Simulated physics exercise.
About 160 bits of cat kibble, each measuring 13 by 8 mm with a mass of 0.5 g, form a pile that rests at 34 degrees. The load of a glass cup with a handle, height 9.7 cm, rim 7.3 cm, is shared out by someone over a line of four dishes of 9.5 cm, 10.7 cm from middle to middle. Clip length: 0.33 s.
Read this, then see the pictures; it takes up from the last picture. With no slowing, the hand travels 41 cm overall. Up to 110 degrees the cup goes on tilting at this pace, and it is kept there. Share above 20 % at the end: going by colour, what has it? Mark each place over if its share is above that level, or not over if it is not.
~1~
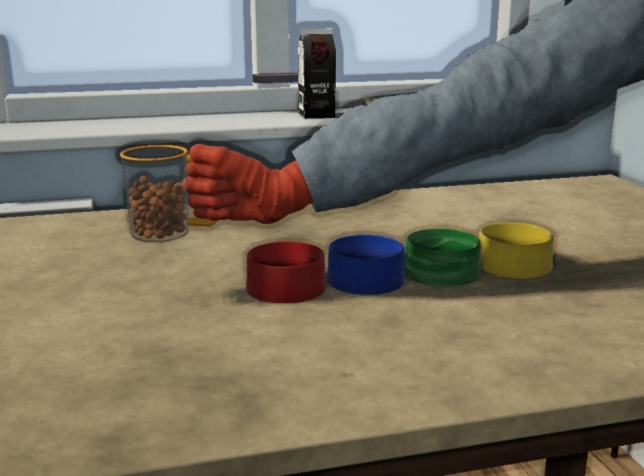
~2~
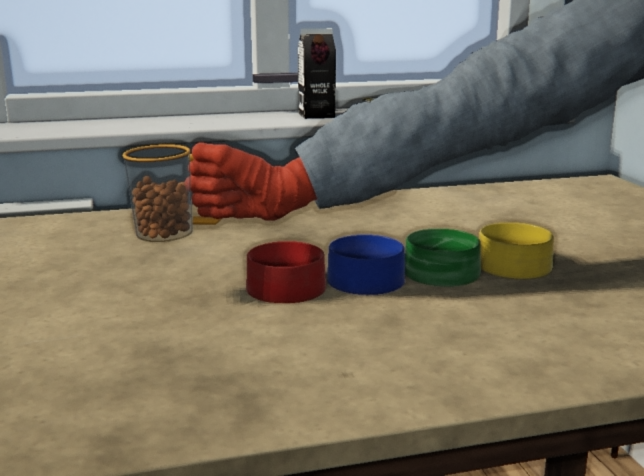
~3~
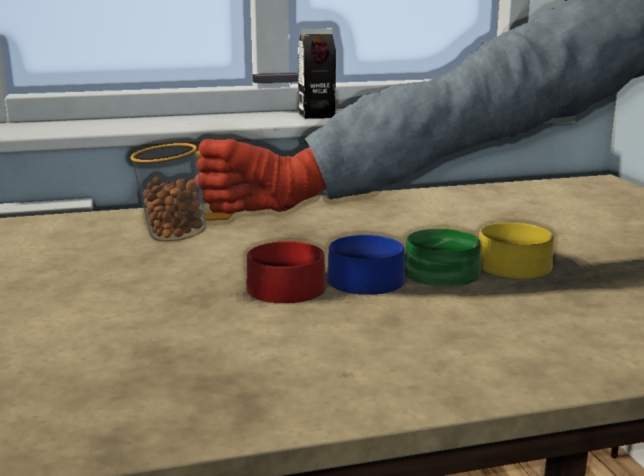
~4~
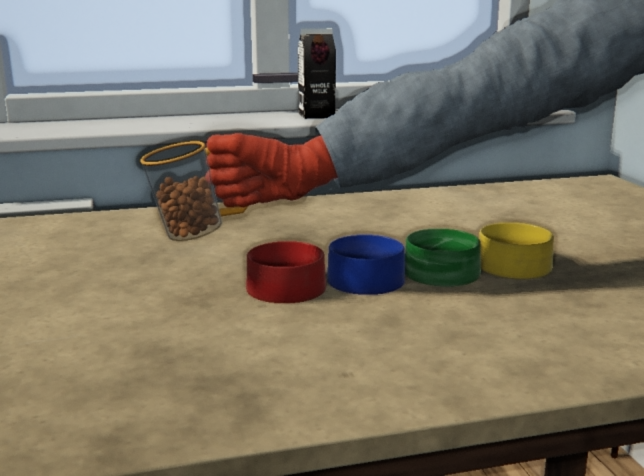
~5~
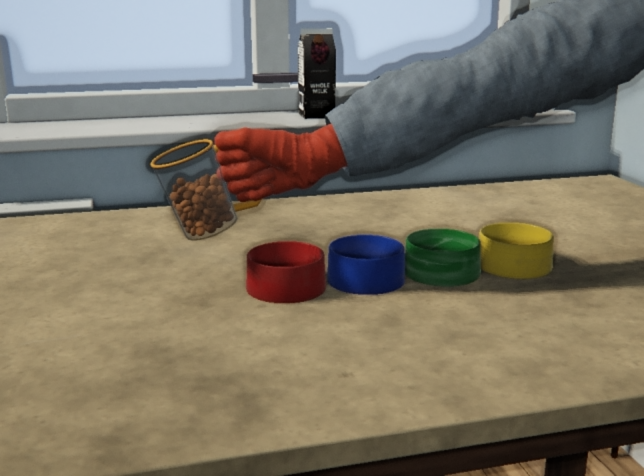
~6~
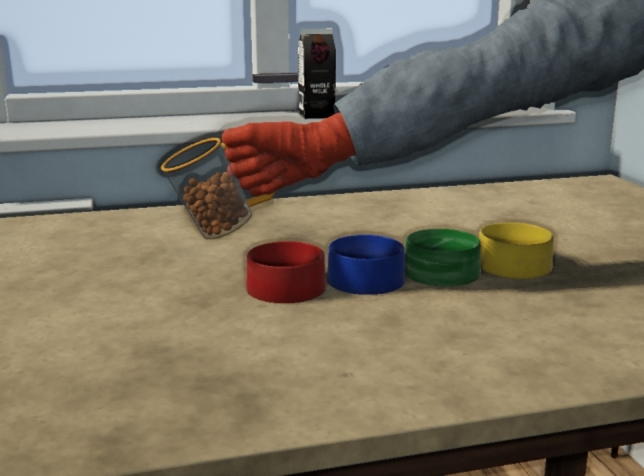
Red: Not over, blue: Over, green: Over, yellow: Not over, counter: Not over.
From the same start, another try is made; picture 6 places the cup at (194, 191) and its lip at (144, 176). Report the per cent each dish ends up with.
Final shares - red 60 %, blue 10 %, green 0 %, yellow 0 %.
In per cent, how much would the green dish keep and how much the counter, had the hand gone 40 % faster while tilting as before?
Shares - green 90, counter 0.
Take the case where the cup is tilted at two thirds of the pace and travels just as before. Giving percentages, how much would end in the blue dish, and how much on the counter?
Blue 0; counter 0.
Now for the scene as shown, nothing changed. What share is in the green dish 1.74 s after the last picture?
I'd say close to 20 per cent at that point.
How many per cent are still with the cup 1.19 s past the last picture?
About 70 %.
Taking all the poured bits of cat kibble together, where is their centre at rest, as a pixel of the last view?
Est. centre at rest: (416, 267) px.
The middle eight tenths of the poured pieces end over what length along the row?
Spread: Around 13 cm.
Then, 0.71 s after the last picture, tilt 86 degrees; cup holds 100 %.
Then, 1.19 s after the last picture, tilt 110 degrees; cup holds 70 %, blue 30 %.
Then, 1.74 s after the last picture, tilt 110 degrees; cup holds 35 %, blue 35 %, green 20 %.
In the end, red 0 %, blue 35 %, green 45 %, yellow 0 %, counter 5 %, cup 15 %.
